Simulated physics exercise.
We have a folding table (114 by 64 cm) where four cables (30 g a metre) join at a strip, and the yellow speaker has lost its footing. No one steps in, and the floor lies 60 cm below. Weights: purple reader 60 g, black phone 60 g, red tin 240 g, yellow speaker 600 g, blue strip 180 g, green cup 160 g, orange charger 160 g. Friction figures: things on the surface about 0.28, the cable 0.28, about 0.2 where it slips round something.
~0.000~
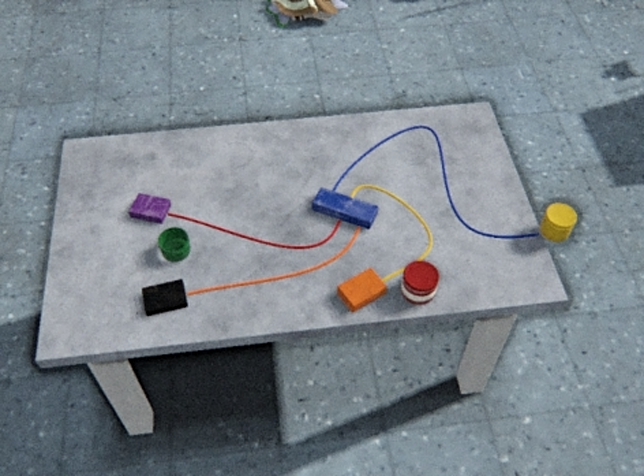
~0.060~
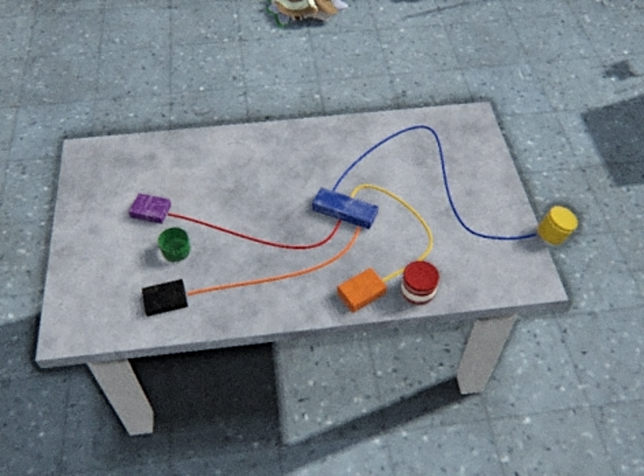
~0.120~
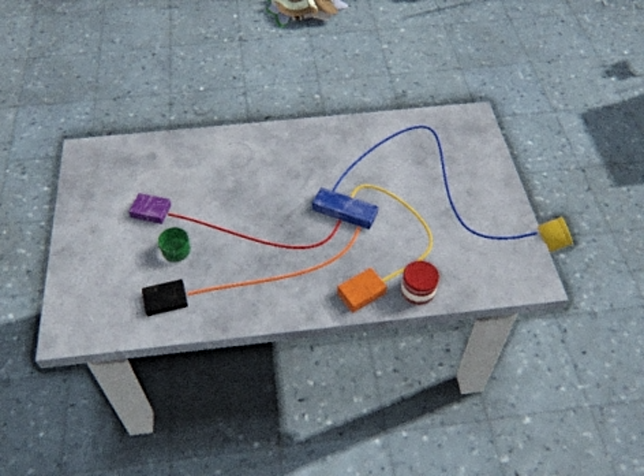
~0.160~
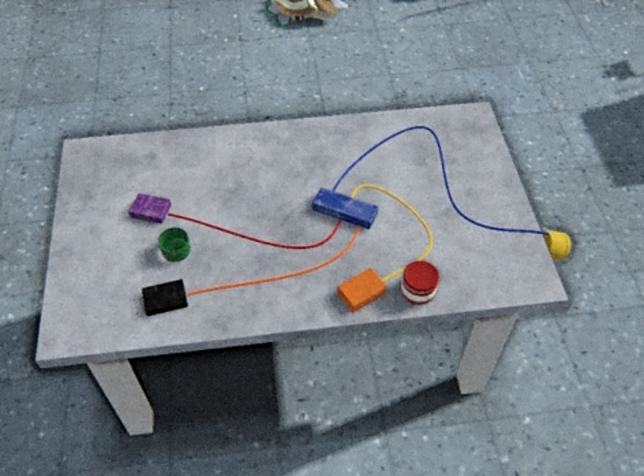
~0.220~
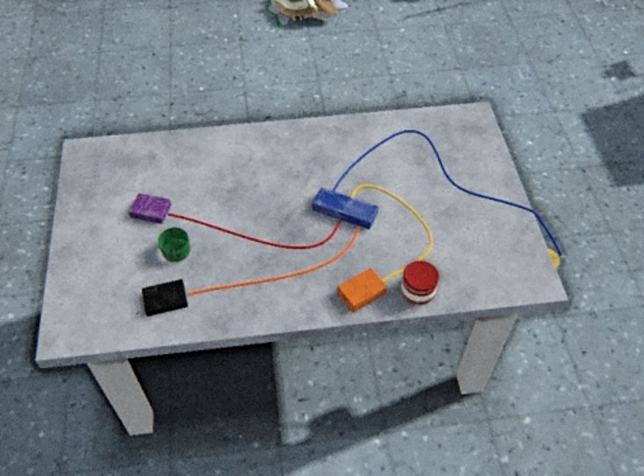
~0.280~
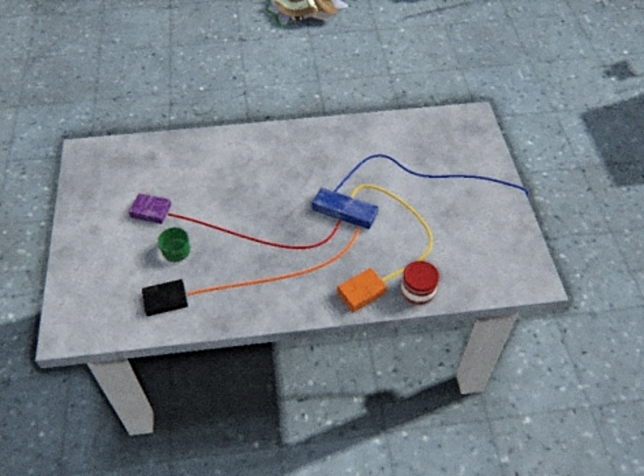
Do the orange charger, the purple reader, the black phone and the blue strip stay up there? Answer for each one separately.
I reckon the orange charger stays aboard, the purple reader stays aboard, the black phone stays aboard and the blue strip stays aboard.
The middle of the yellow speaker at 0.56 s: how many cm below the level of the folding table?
Measured: Near 55 cm.
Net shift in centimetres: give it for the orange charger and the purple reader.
Roughly 0 centimetres, then 54 centimetres.
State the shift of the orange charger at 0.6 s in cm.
It has shifted some 0 centimetres from where it began.
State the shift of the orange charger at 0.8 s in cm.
Pretty much 0 cm, give or take.
After 0.6 s, the strip's end of the blue cable at (413, 236); purple reader 25 cm off its start, blue strip 12 cm off its start, black phone 9 cm off its start.
After 0.8 s, the strip's end of the blue cable at (416, 236); purple reader 52 cm off its start, black phone 19 cm off its start, blue strip 12 cm off its start.
After 1.1 s, the strip's end of the blue cable at (416, 236); purple reader 54 cm off its start at (375, 188), black phone 19 cm off its start at (244, 259), blue strip 12 cm off its start at (395, 219).
After 1.4 s, the strip's end of the blue cable at (416, 236); purple reader 54 cm off its start, black phone 19 cm off its start, blue strip 12 cm off its start.
After 2.6 s, the strip's end of the blue cable at (416, 236); purple reader 54 cm off its start at (375, 188), black phone 19 cm off its start at (244, 259), blue strip 12 cm off its start at (395, 219), orange charger 0 cm off its start at (362, 286).
